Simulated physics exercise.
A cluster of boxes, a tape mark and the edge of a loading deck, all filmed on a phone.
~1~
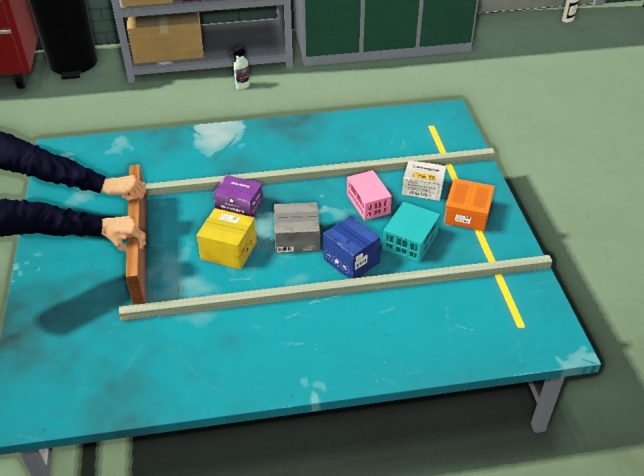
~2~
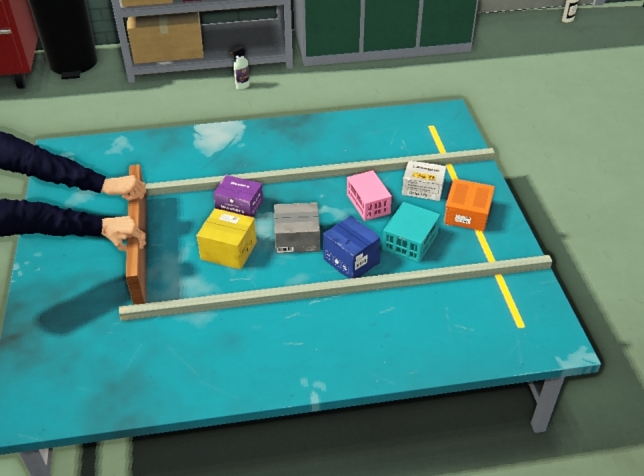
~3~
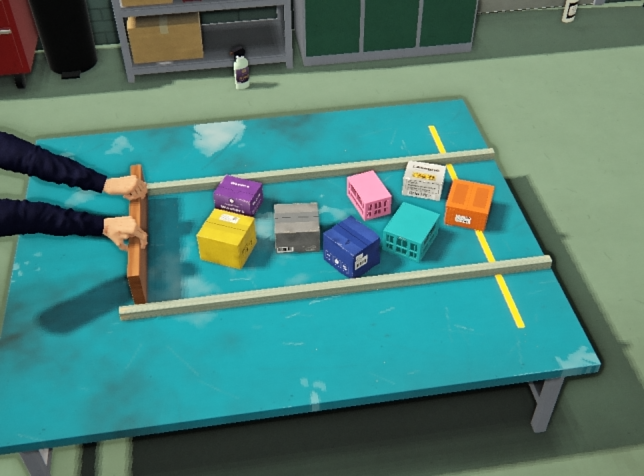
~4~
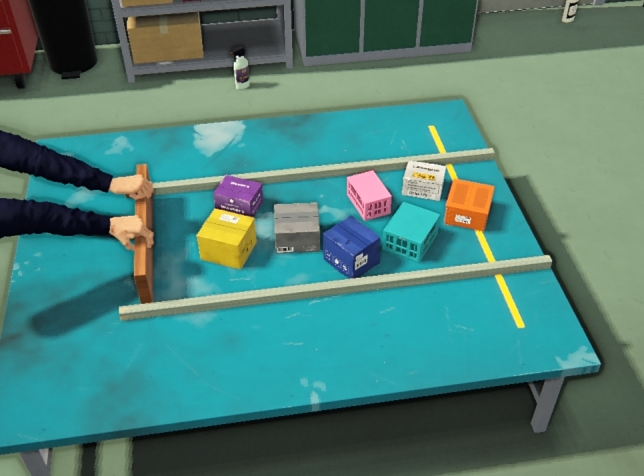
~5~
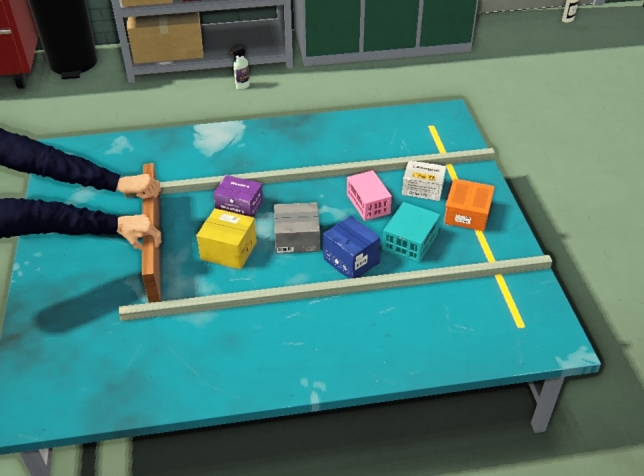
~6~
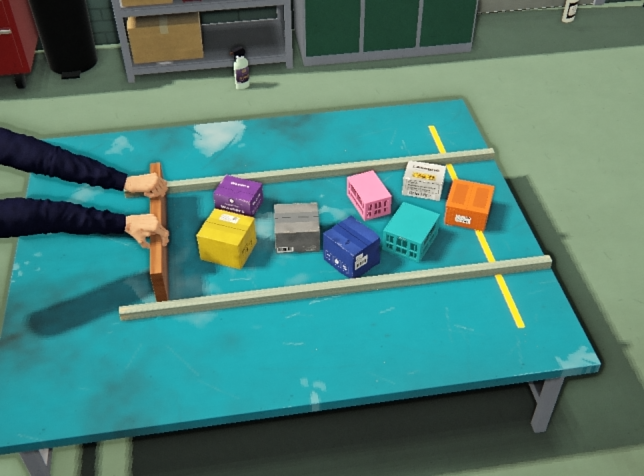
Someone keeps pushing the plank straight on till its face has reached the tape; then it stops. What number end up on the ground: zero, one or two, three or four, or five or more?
The edge claims more than four.
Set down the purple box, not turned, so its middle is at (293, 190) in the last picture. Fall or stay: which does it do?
Observed: The purple box keeps its spot.
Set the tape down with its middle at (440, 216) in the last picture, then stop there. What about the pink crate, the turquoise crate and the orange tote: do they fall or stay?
First, the pink crate is safe; next, the turquoise crate is safe; last, the orange tote takes the fall.
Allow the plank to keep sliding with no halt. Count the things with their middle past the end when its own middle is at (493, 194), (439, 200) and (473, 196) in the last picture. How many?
By position: 5 / 2 / 5.
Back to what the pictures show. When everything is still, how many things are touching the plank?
3 are in contact with it.
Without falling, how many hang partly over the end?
It totals 0.
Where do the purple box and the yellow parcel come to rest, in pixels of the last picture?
Reading them off: First (473, 165); then (493, 202).
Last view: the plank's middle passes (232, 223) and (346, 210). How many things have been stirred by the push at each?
One spot: 3. Other spot: 7.
Soon after, none off yet; orange tote at rest near (469, 205); white box at rest near (424, 180); turquoise crate at rest near (411, 232).
In the end, the number that fall off is five or more; gone, grey parcel, pink crate, turquoise crate, white box and orange tote.
